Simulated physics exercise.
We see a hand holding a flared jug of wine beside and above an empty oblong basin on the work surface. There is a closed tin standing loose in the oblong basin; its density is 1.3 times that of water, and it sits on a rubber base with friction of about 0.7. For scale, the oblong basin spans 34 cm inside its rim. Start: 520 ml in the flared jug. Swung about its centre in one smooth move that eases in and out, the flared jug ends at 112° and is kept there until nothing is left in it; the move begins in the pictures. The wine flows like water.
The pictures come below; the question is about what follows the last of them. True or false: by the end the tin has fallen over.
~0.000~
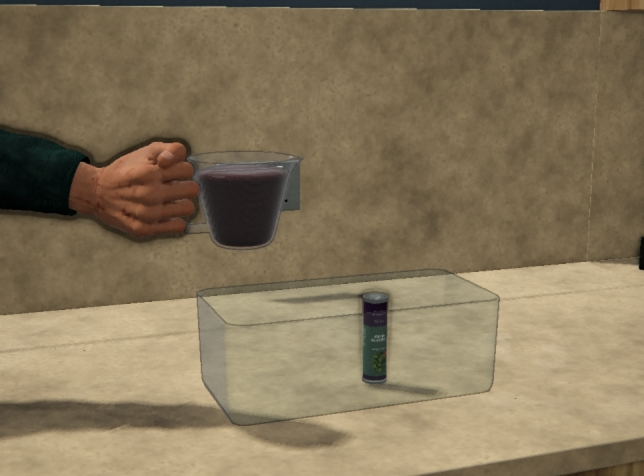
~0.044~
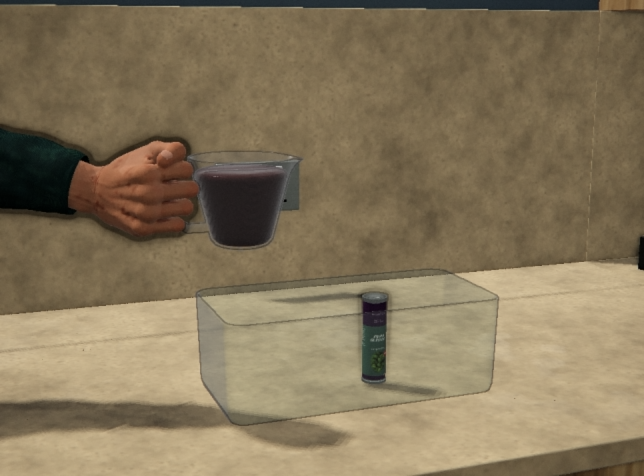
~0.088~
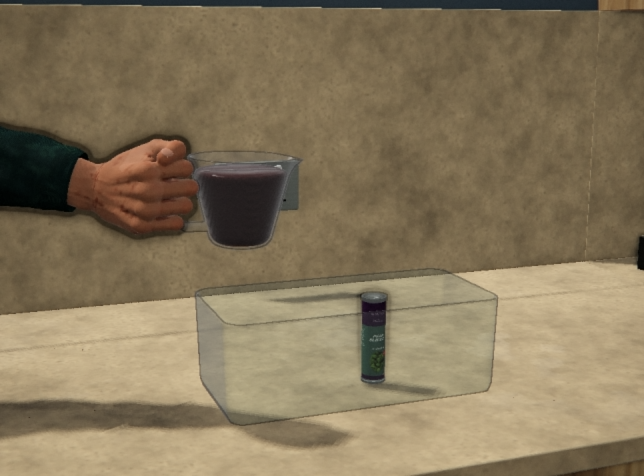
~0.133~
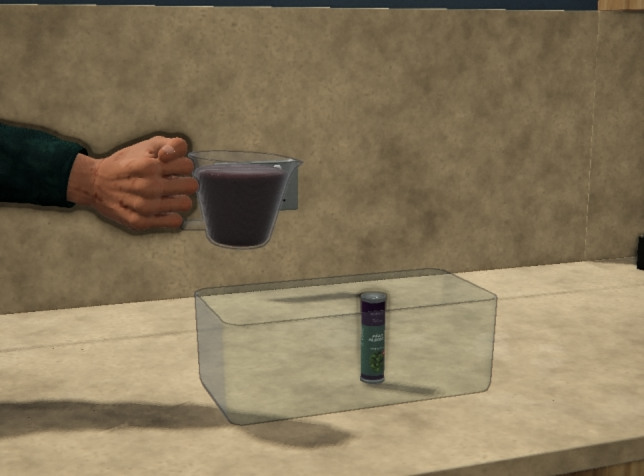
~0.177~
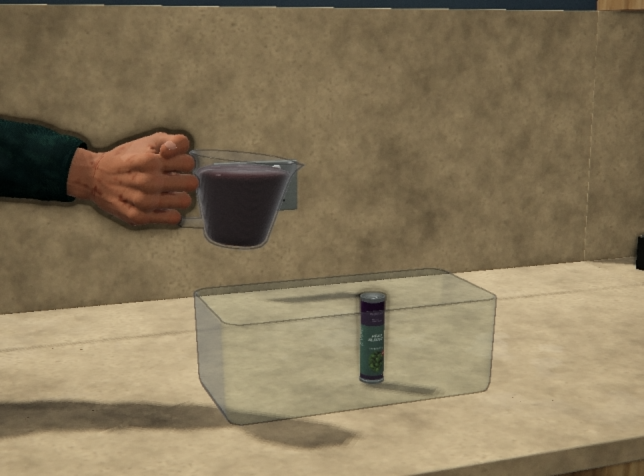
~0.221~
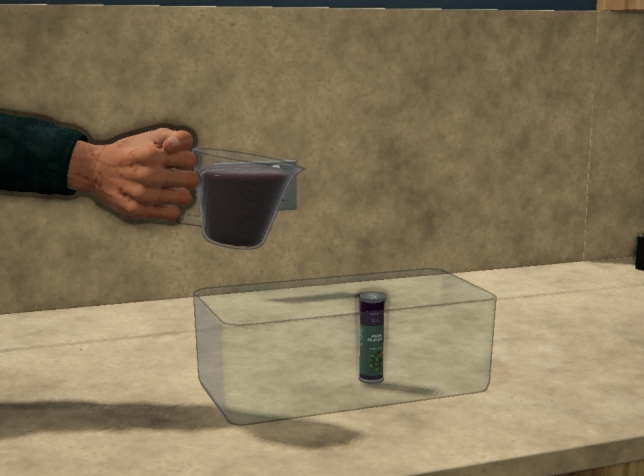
False.
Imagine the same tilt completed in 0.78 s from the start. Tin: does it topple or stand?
After the tilt, the tin is still standing.
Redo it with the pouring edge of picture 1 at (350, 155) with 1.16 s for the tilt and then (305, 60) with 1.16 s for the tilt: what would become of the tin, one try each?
In the first try it remains standing; in the second it comes down.
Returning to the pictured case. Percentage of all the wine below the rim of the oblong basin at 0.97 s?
86 %, more or less.
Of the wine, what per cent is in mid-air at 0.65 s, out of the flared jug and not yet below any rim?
Some 22 per cent, I reckon.
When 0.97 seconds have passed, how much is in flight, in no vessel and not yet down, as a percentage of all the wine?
Close to 8 per cent.
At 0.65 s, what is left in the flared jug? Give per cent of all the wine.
62 %.
By 0.65 s the tilt is 67° and 63 per cent is still to pour; the tin stands where it began.
By 0.97 s the tilt is 105° and 6 per cent is still to pour; the tin stands where it began.
By 1.30 s the tilt is 112° and 0 per cent is still to pour; the tin stands where it began.
By 1.66 s the tilt is 112° and 0 per cent is still to pour; the tin stands where it began.
At rest the tin stands where it began.
